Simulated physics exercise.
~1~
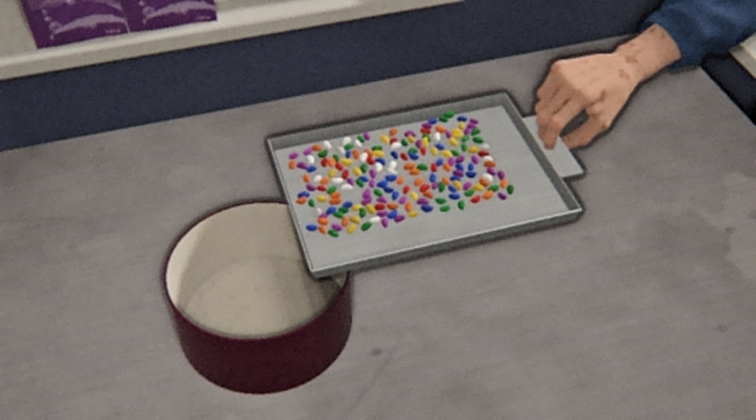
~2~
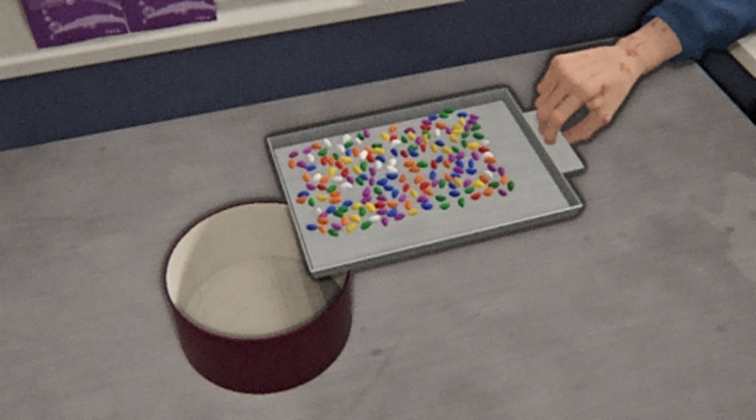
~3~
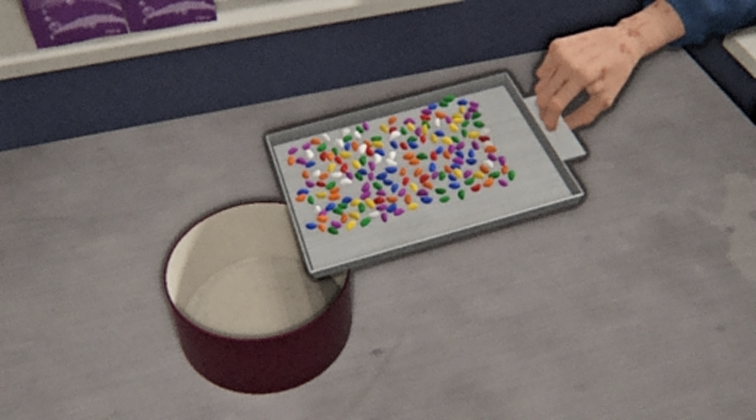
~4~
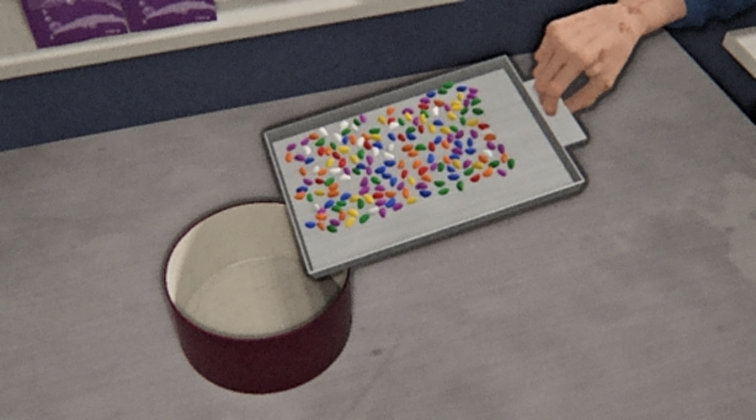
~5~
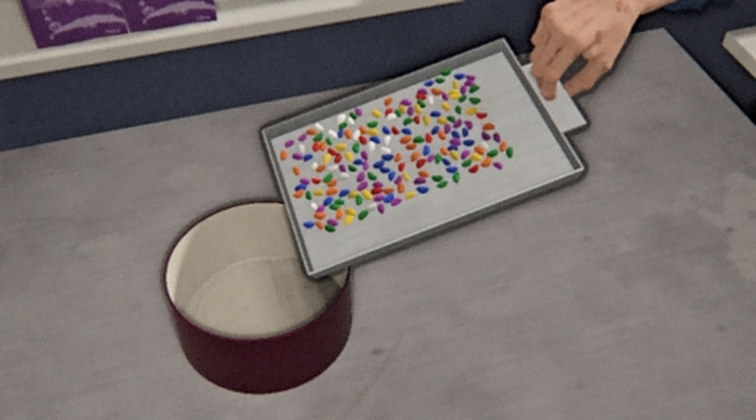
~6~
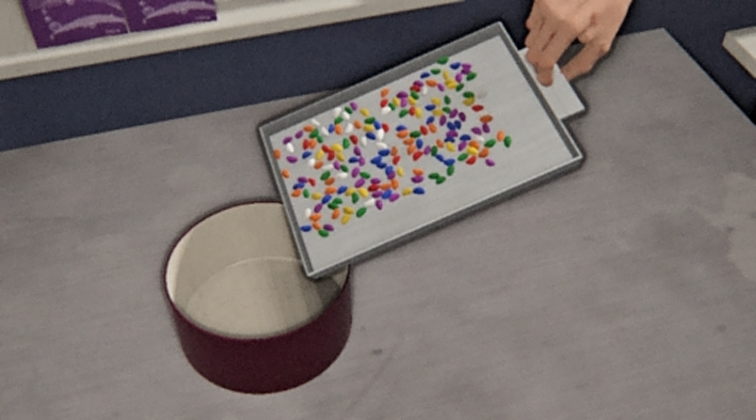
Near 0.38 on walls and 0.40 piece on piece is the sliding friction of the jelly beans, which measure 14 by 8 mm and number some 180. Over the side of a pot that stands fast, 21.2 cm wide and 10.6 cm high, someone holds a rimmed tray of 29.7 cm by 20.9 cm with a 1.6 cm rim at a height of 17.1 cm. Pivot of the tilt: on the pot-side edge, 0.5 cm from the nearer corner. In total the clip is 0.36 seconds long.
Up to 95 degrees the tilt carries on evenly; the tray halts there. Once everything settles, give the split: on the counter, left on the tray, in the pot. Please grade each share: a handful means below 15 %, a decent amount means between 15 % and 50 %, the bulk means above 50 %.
Counter: A decent amount, tray: A handful, pot: The bulk.
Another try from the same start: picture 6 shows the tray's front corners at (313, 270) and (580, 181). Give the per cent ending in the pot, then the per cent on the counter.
Split: Pot = 20, counter = 80.
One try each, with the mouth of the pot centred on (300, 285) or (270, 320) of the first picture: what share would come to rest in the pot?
Around 95 per cent, then around 95 per cent.
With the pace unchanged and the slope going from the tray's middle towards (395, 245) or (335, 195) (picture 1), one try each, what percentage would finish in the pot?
Near 0 and 85 percent, in that order.
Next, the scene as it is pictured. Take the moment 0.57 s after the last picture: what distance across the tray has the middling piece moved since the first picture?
Displacement on the tray: About 12 cm.
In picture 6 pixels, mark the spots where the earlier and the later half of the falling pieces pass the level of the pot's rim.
Roughly (270, 320) to begin with, later roughly (270, 320).
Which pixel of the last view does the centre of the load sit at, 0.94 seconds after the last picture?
Estimated centre of load: Around (275, 241).
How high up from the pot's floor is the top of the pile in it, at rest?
Close to 2.0 cm up.
Then, 0.57 s after the last picture, tilt 55 degrees; the tray holds 90 %, the pot 0 %.
Then, 0.94 s after the last picture, tilt 79 degrees; the tray holds 65 %, the pot 20 %.
Then, 1.41 s after the last picture, tilt 95 degrees; the tray holds 0 %, the pot 75 %.
In the end, counter 25 %, tray 0 %, pot 75 %.
